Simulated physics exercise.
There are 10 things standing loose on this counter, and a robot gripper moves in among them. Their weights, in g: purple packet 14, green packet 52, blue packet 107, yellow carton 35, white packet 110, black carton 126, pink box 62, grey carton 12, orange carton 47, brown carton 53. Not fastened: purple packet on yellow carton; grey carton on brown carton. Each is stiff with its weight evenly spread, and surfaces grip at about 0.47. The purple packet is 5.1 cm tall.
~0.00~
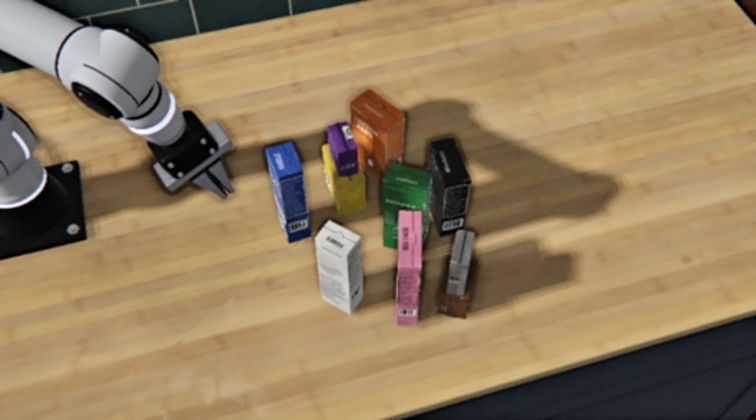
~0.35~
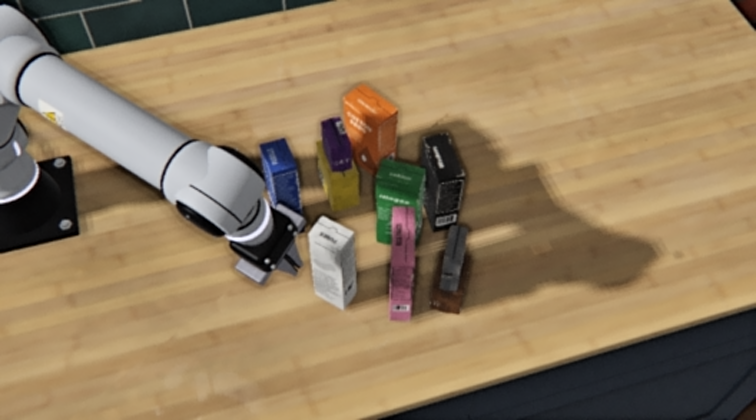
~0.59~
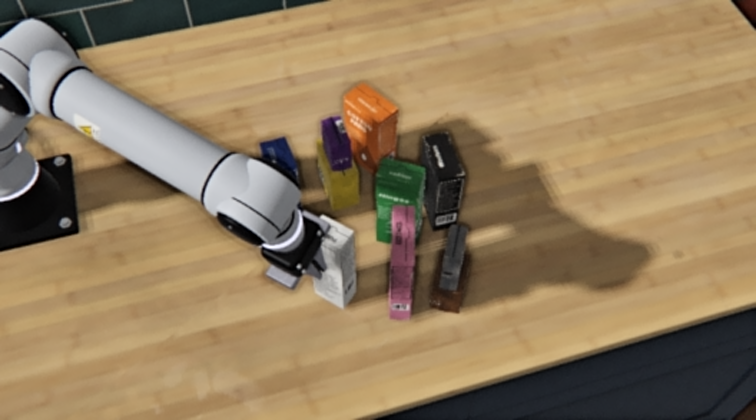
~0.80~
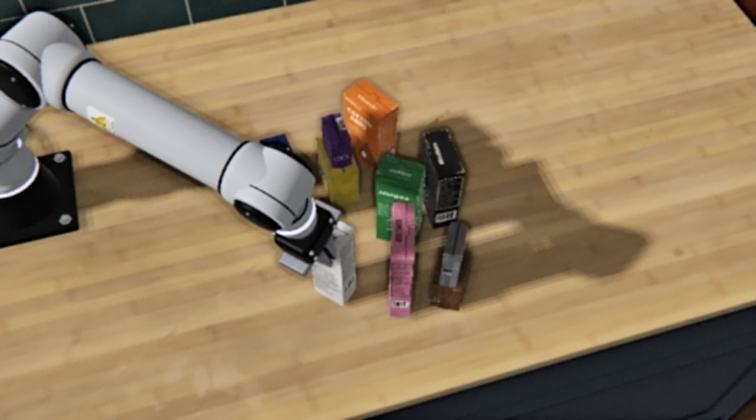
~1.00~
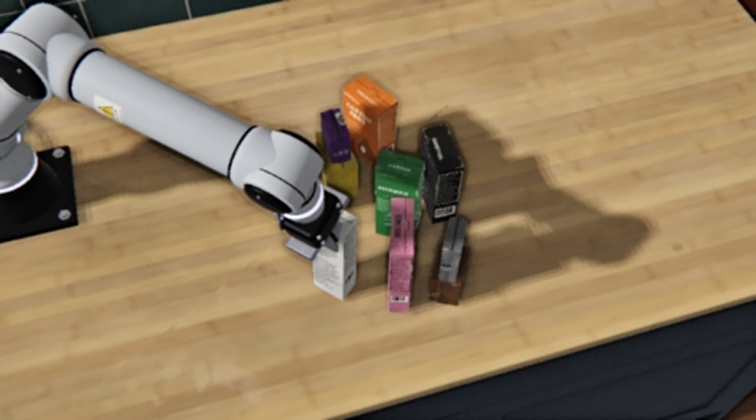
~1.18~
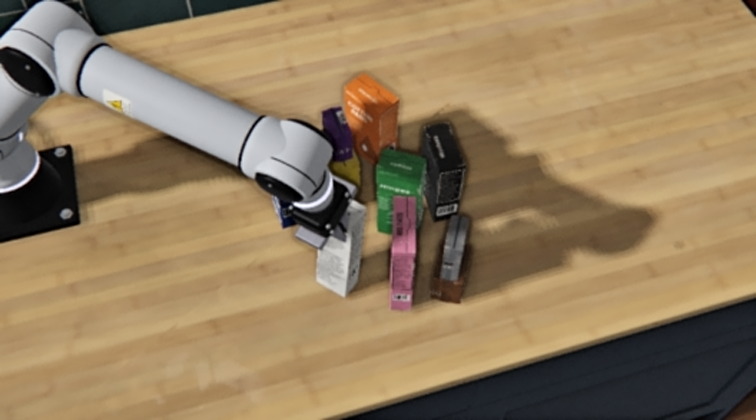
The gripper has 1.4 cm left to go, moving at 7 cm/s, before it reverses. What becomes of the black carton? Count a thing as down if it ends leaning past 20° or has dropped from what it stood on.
The black carton is knocked over at the end.
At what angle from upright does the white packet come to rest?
Some 90° off upright.
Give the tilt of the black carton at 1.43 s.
Some 0° off upright.
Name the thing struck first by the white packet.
It is the green packet.
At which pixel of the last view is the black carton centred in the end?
Around (495, 182).
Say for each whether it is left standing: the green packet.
Green packet over.
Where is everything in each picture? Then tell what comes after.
The first frame shows fingers at (217, 171); white packet (340, 269) upright; black carton (447, 188).
The second frame shows fingers at (286, 252); white packet (334, 265) upright; purple packet (337, 145), green packet (400, 208).
The third frame shows fingers at (311, 256); white packet (334, 264) upright; blue packet (283, 189), yellow carton (338, 172).
The fourth frame shows fingers at (322, 244); white packet (333, 261) upright; pink box (401, 262), grey carton (453, 255).
The fifth frame shows fingers at (329, 230); white packet (335, 253) leaning 4°; orange carton (370, 125), brown carton (449, 274).
The sixth frame shows fingers at (337, 220); white packet (340, 246) leaning 10°; black carton (441, 174).
After 1.43 s, leaning white packet 25°.
After 1.73 s, green packet and white packet touch at 1.48 s; black carton and green packet touch at 1.57 s; leaning white packet 64°, green packet 35°, black carton 23°.
After 2.18 s, yellow carton and white packet touch at 1.99 s; leaning green packet 90°, black carton 90°, white packet 89°.
At rest, past 20° or fallen, white packet, green packet and black carton. Standing, blue packet, pink box, yellow carton, orange carton, brown carton, purple packet and grey carton.
